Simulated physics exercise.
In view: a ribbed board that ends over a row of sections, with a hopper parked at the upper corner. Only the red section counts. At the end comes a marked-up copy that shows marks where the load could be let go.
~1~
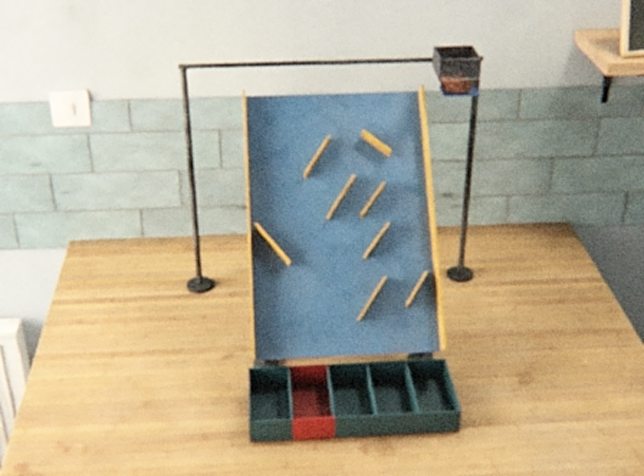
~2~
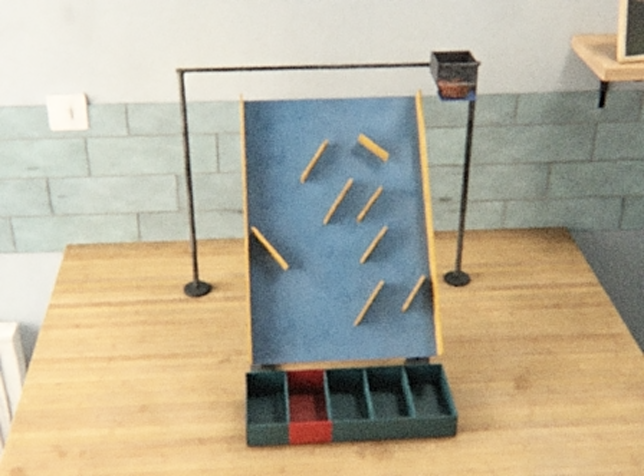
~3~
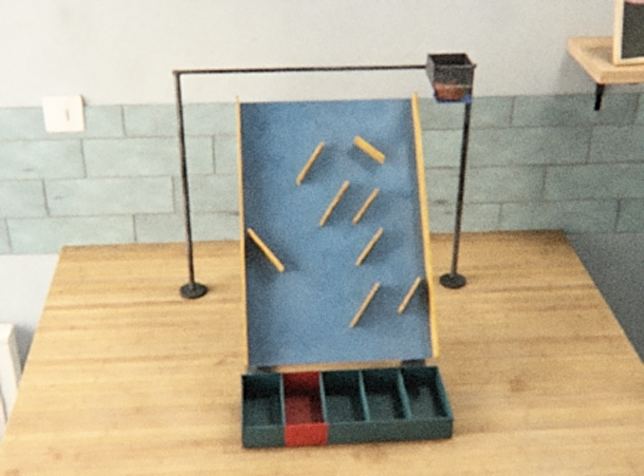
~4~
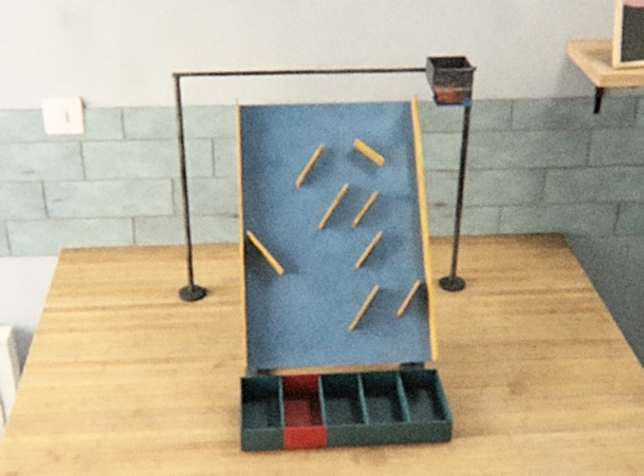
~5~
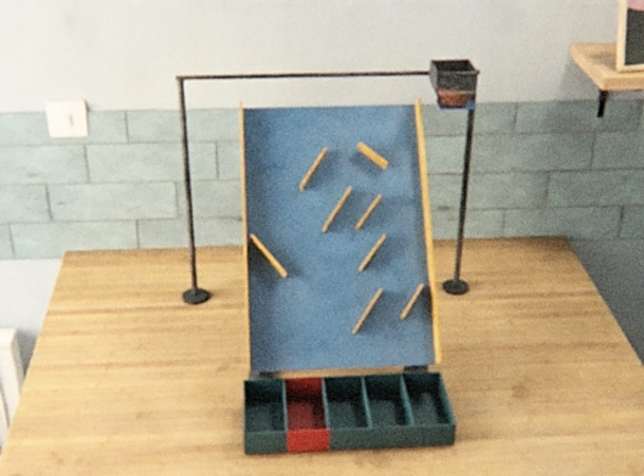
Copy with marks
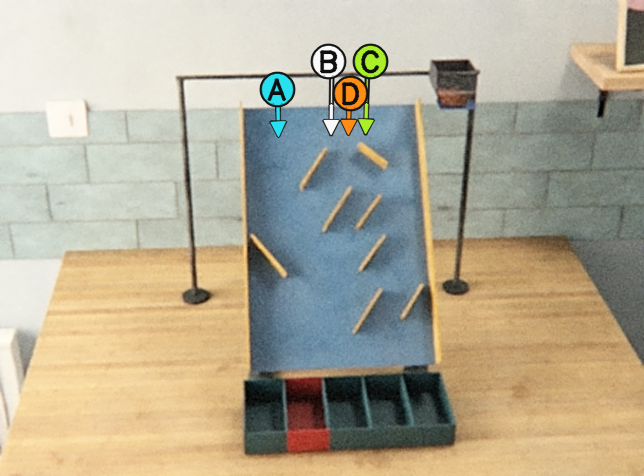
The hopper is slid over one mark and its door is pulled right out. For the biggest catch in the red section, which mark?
Mark B.
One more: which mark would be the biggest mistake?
Mark C.
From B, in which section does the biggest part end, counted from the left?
The second from the left.
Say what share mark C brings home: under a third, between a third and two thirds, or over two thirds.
Under a third.
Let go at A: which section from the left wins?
The third.
On the marked copy, mark A meets the board at (278, 130); mark B meets the board at (331, 129); mark C meets the board at (365, 128); mark D meets the board at (348, 129).
With A, a small share in the red section, close to two thirds in other sections, close to a quarter outside the box.
With B, close to a third in the red section, a small share in other sections, close to half outside the box.
With C, a small share in the red section, the bulk in other sections, a small share outside the box.
With D, close to a quarter in the red section, close to a third in other sections, close to half outside the box.
